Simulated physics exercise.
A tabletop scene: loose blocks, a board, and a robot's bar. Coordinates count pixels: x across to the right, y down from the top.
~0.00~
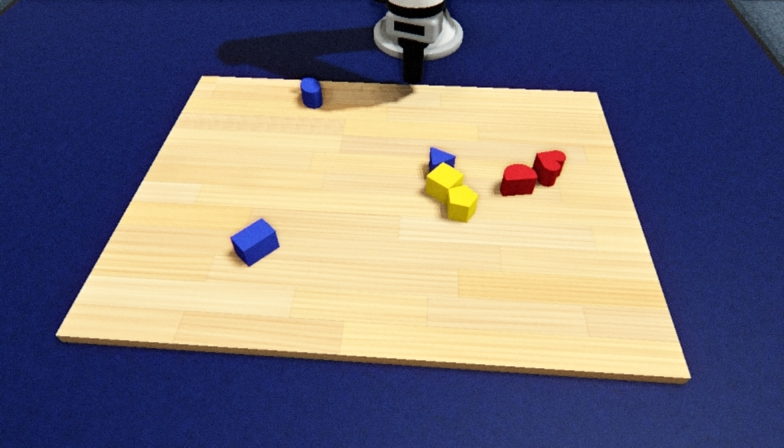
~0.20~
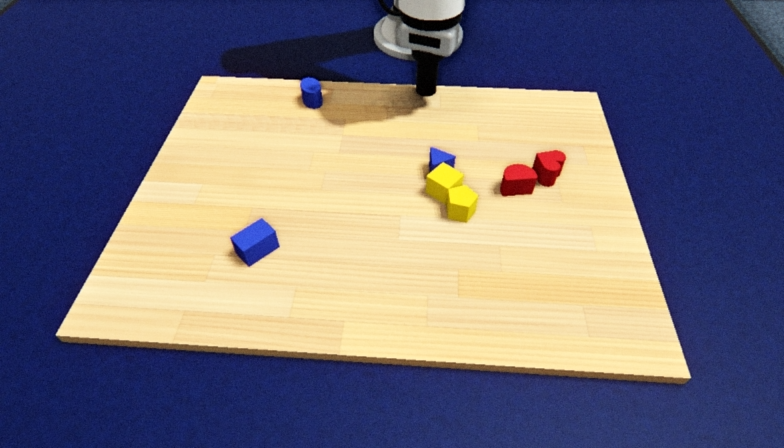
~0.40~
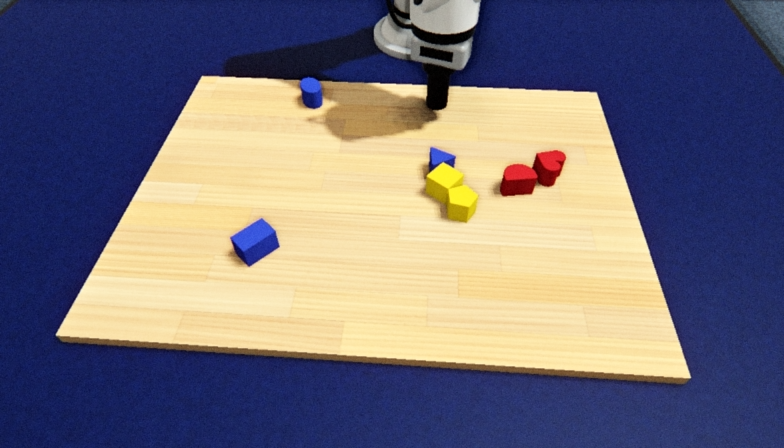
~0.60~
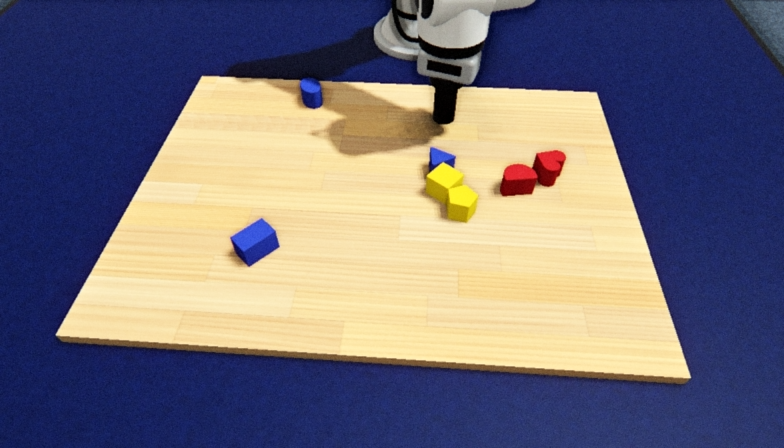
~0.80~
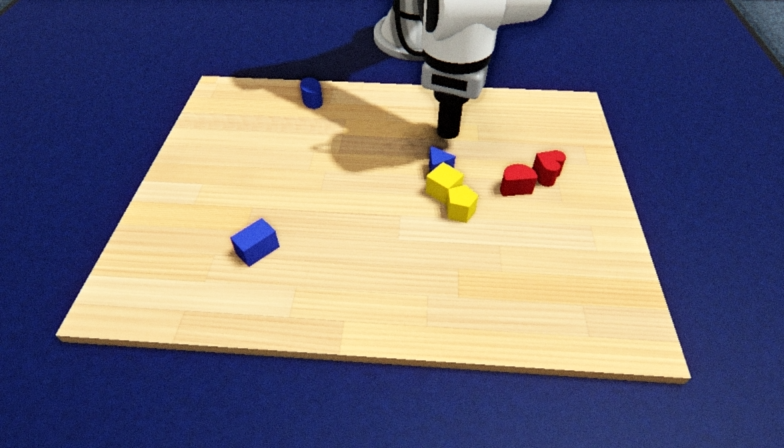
On a wooden board with blue, yellow and red blocks scattered across it, a robot arm moved its dark bar from the far edge toward the small blue triangle, while all the blocks stayed still.
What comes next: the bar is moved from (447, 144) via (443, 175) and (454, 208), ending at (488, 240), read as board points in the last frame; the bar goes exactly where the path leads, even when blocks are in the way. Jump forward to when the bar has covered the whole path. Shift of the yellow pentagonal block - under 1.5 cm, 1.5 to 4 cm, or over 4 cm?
It will move more than 4 cm.
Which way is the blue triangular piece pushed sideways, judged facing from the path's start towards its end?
To the right.
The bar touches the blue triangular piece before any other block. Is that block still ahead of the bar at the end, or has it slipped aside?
When the path ends, it will lie beside or behind the bar.
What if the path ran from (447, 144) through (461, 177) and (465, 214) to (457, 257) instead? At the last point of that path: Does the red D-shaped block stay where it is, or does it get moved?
At the end of the path, it will still be in place.
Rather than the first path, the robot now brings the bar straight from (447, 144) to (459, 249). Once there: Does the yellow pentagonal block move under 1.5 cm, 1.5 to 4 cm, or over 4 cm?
My answer is that it shifts over 4 cm.
What follows on the original path. One third of the way, bar (444, 163); blue triangular piece (431, 169); yellow four-sided block (445, 183); yellow pentagonal block (463, 199), turned 25° anticlockwise.
Two thirds of the way, bar (456, 197); blue triangular piece (418, 179), turned 15° clockwise; yellow four-sided block (439, 207), turned 15° anticlockwise; yellow pentagonal block (473, 210), turned 50° anticlockwise.
At the end, bar (491, 229); blue triangular piece (418, 179), turned 15° clockwise; yellow four-sided block (440, 210); yellow pentagonal block (510, 245), turned 50° anticlockwise; red D-shaped block still.
